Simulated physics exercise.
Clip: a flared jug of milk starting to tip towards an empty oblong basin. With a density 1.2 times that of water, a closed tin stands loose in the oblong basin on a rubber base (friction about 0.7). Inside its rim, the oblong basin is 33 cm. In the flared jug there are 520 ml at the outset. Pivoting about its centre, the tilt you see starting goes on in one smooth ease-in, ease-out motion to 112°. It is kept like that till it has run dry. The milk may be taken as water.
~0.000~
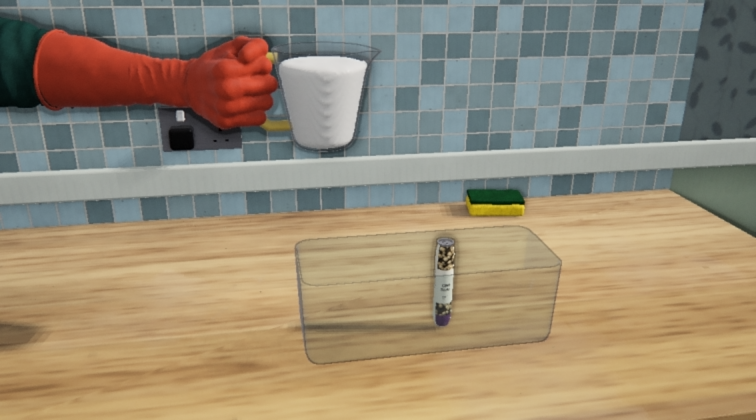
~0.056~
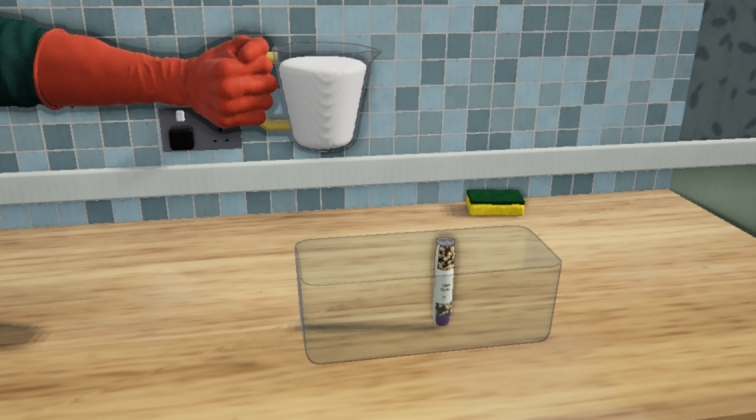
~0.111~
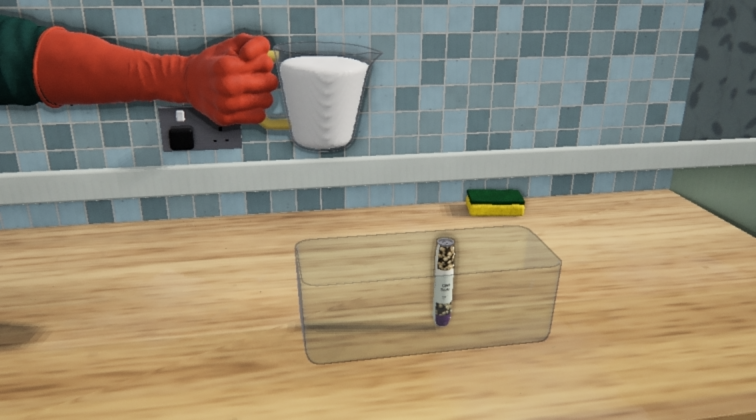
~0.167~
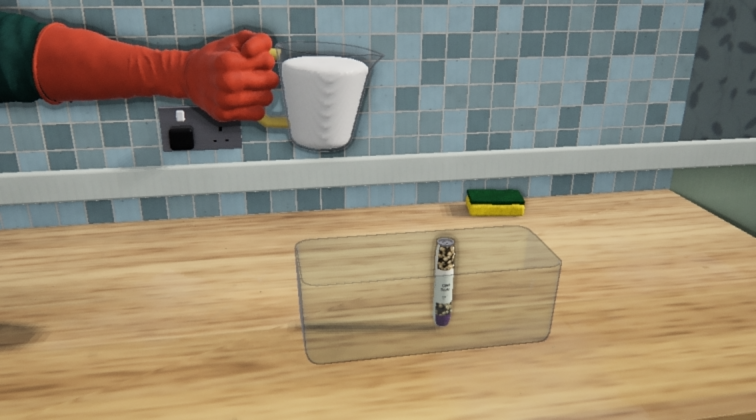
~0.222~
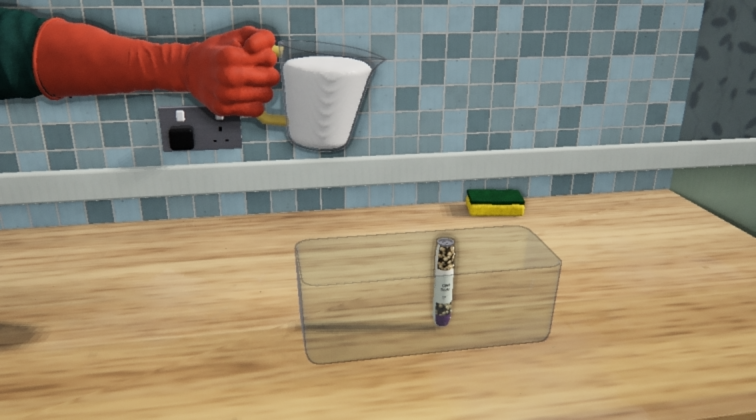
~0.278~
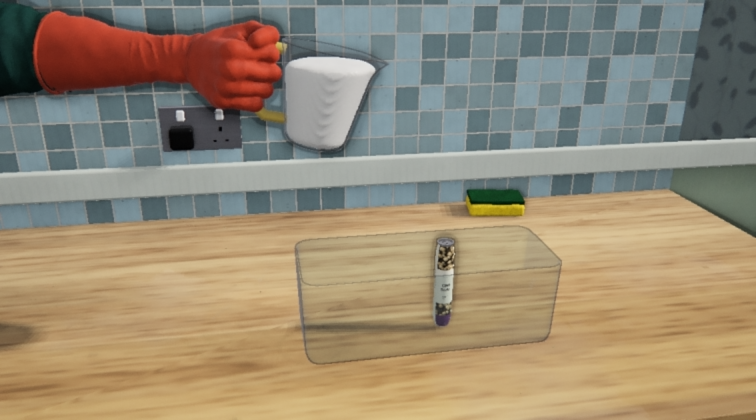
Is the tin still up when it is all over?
It ends up tipped over.
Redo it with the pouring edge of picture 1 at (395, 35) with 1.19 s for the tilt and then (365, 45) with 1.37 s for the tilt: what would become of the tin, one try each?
Run one: It tumbles. Run two: It tumbles.
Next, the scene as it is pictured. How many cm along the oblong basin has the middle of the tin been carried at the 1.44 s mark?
Near 7 cm of travel.
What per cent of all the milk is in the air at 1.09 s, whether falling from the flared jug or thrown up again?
Estimate: Around 22 per cent.
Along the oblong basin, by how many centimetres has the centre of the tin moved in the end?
About 7.5 cm.
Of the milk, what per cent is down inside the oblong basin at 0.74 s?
Roughly 5 per cent.
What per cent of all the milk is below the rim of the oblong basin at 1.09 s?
66 per cent, give or take a little.
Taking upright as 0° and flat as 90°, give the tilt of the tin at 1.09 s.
It is at some 15°.
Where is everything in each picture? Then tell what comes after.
In the first picture, it leans 0°; its right rim is at (381, 49); the milk meets the walls at (278, 64) and (366, 62); the oblong basin's rim runs from (298, 264) to (544, 245); the tin's top is at (446, 246).
In the second picture, it leans 0°; its right rim is at (382, 50); the milk meets the walls at (279, 64) and (366, 62).
In the third picture, it leans 2°; its right rim is at (383, 51); the milk meets the walls at (279, 63) and (367, 63).
In the fourth picture, it leans 4°; its right rim is at (385, 54); the milk meets the walls at (281, 63) and (368, 64).
In the fifth picture, it leans 8°; its right rim is at (387, 57); the milk meets the walls at (284, 64) and (371, 64).
In the sixth picture, it leans 12°; its right rim is at (389, 62); the milk meets the walls at (285, 64) and (375, 65).
Then, 0.74 s in, the tilt is 66° and 69 per cent is still to pour; the tin stands where it began.
Then, 1.09 s in, the tilt is 103° and 11 per cent is still to pour; the tin leans 16°.
Then, 1.44 s in, the tilt is 112° and 0 per cent is still to pour; the tin lies on its side.
Then, 1.83 s in, the tilt is 112° and 0 per cent is still to pour; the tin lies on its side.
Finally, the tin lies on its side.
